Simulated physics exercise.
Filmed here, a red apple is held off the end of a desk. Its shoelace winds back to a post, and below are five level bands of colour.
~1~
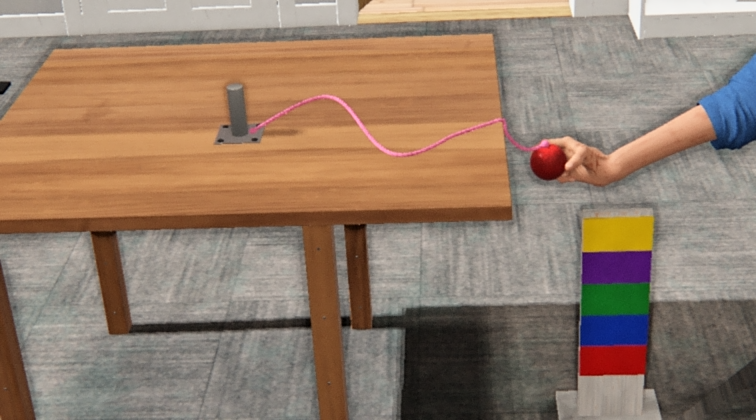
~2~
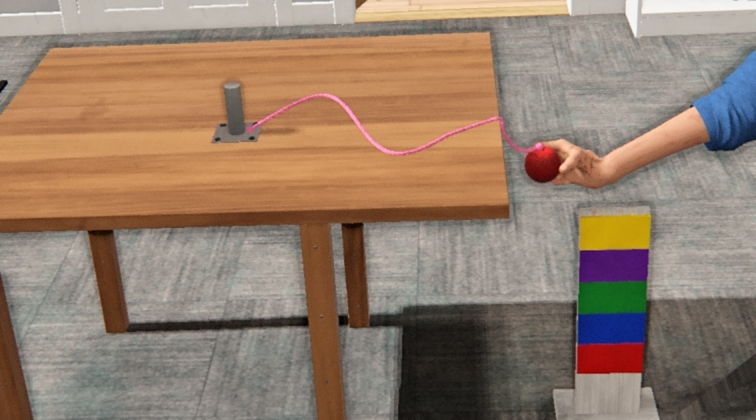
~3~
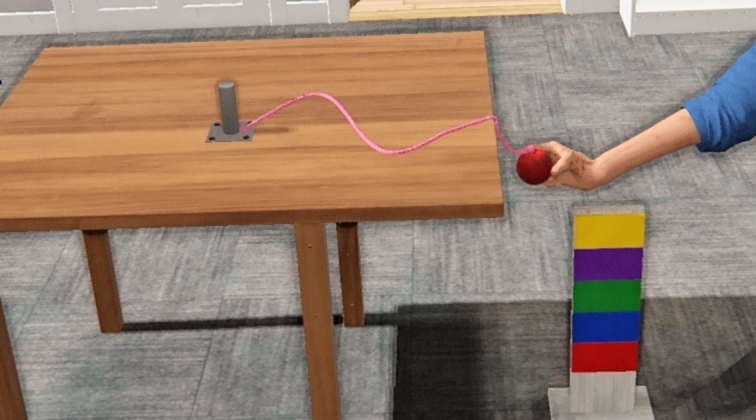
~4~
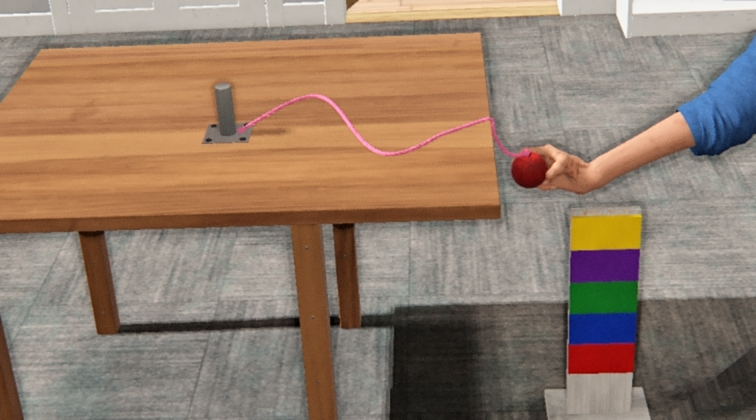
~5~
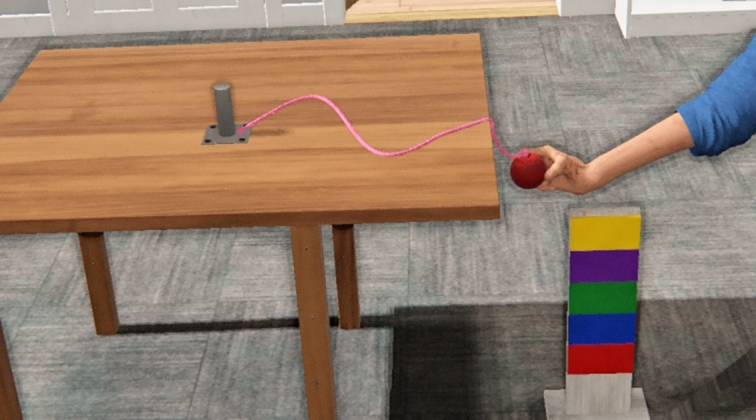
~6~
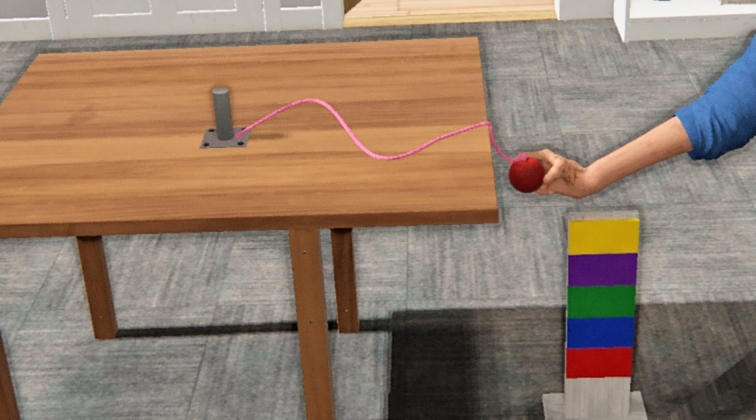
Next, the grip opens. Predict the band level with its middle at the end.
Prediction: Blue.
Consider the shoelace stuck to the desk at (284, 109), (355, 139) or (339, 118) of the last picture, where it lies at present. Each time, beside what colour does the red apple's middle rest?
Results, in sequence: Green / yellow / purple.
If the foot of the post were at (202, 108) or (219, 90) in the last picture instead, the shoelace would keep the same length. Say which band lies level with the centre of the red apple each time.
Green; green.
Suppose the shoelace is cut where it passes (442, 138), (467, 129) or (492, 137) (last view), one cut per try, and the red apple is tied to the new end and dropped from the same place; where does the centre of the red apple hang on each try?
Try by try, the places come out as (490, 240), (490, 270) and (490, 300).
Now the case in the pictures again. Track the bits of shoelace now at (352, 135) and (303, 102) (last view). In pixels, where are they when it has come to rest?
The first finishes about (456, 122) and the second about (340, 130).
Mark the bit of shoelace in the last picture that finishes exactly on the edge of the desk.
At (363, 148), roughly.
Early on, apple near (482, 304); level with green.
Midway, apple near (492, 330); level with blue.
Finally, apple near (490, 330); level with blue. At blue.
